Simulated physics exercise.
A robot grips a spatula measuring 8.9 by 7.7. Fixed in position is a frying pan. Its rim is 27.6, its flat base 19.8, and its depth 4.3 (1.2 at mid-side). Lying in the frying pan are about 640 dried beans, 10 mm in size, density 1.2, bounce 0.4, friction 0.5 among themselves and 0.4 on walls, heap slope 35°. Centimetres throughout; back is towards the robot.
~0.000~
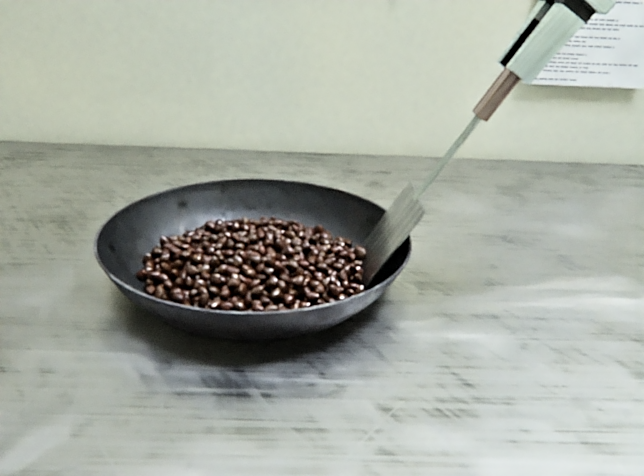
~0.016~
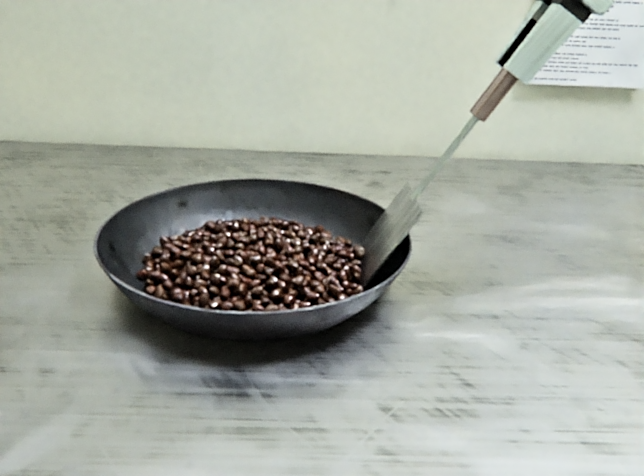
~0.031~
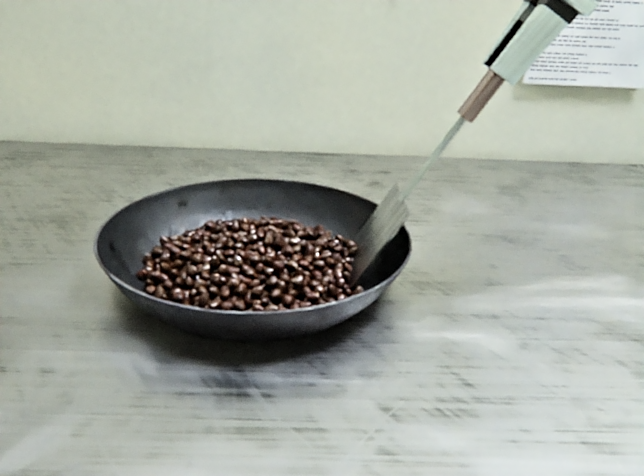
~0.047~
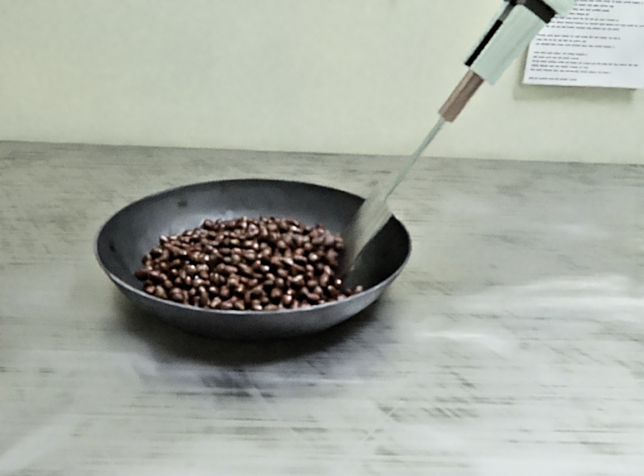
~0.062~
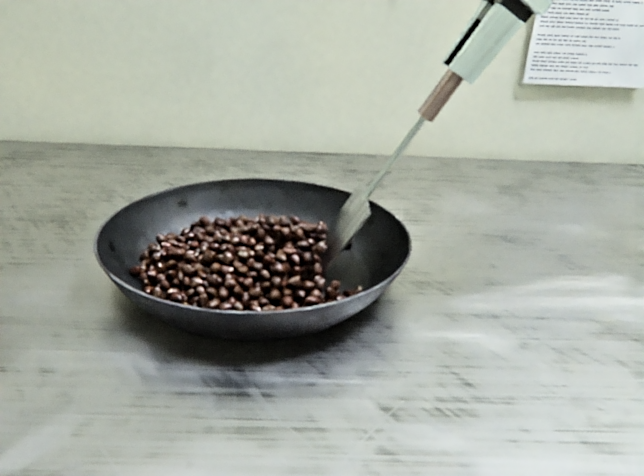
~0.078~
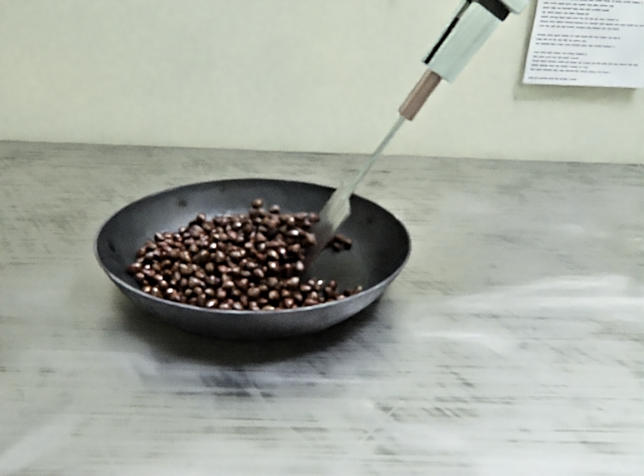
At first, a robotic arm holds a spatula at the right inside edge of a dark frying pan filled with glossy brown beans. The spatula then slides left through the pan, pushing the beans into a slightly taller heap and leaving a mostly cleared patch on the right, with a few beans scattered there.
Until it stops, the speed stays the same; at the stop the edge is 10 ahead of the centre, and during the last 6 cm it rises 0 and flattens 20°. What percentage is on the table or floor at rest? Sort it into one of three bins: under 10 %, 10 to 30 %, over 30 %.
Bin: 10 to 30 %.
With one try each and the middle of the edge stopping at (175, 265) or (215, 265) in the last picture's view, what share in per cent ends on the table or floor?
Respectively some 5 and 0 percent end on the table or floor.
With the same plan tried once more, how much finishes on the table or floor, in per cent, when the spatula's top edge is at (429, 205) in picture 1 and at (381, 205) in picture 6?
About 10 per cent.
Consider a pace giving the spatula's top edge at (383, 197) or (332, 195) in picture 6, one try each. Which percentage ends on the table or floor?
Estimates: Near 5 %, near 20 %.
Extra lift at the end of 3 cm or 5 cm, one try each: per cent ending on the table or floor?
First try around 20 percent, second try around 15 percent.
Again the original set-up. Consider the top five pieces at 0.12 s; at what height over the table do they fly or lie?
Around 8 cm above the table.
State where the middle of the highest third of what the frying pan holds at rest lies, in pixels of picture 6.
Somewhere around (149, 236) in the last picture.
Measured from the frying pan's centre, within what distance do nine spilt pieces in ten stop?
Radial distance: Approx. 25 cm.
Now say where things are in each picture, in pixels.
The spatula top edge at (418, 196), sloping 59°; upper third of the load around (258, 254), from x 140 to 360, top at y 220; 643 in the frying pan, in the first frame.
The spatula top edge at (415, 196), sloping 59°; upper third of the load around (259, 254), from x 140 to 360, top at y 220, in the second frame.
The spatula top edge at (403, 197), sloping 59°; upper third of the load around (262, 252), from x 140 to 360, top at y 220, in the third frame.
The spatula top edge at (385, 197), sloping 59°; upper third of the load around (265, 249), from x 140 to 360, top at y 220, in the fourth frame.
The spatula top edge at (366, 196), sloping 59°; upper third of the load around (260, 247), from x 135 to 360, top at y 220, in the fifth frame.
The spatula top edge at (347, 195), sloping 59°; upper third of the load around (253, 244), from x 130 to 360, top at y 205; 643 in the frying pan, in the sixth frame.
After 0.12 s, sloping 59°, highest piece 10 above the table; 642 in the frying pan, 1 on the blade or in flight.
After 0.16 s, sloping 54°, highest piece 11 above the table; 642 in the frying pan, 1 on the blade or in flight.
After 0.38 s, sloping 39°, highest piece 5 above the table; 555 in the frying pan, 80 on the table or floor, 8 on the blade or in flight.
After 1.43 s, sloping 39°, highest piece 5 above the table; 554 in the frying pan, 89 on the table or floor.
In the end, 554 in the frying pan, 89 on the table or floor. That is 14 % on the table or floor.
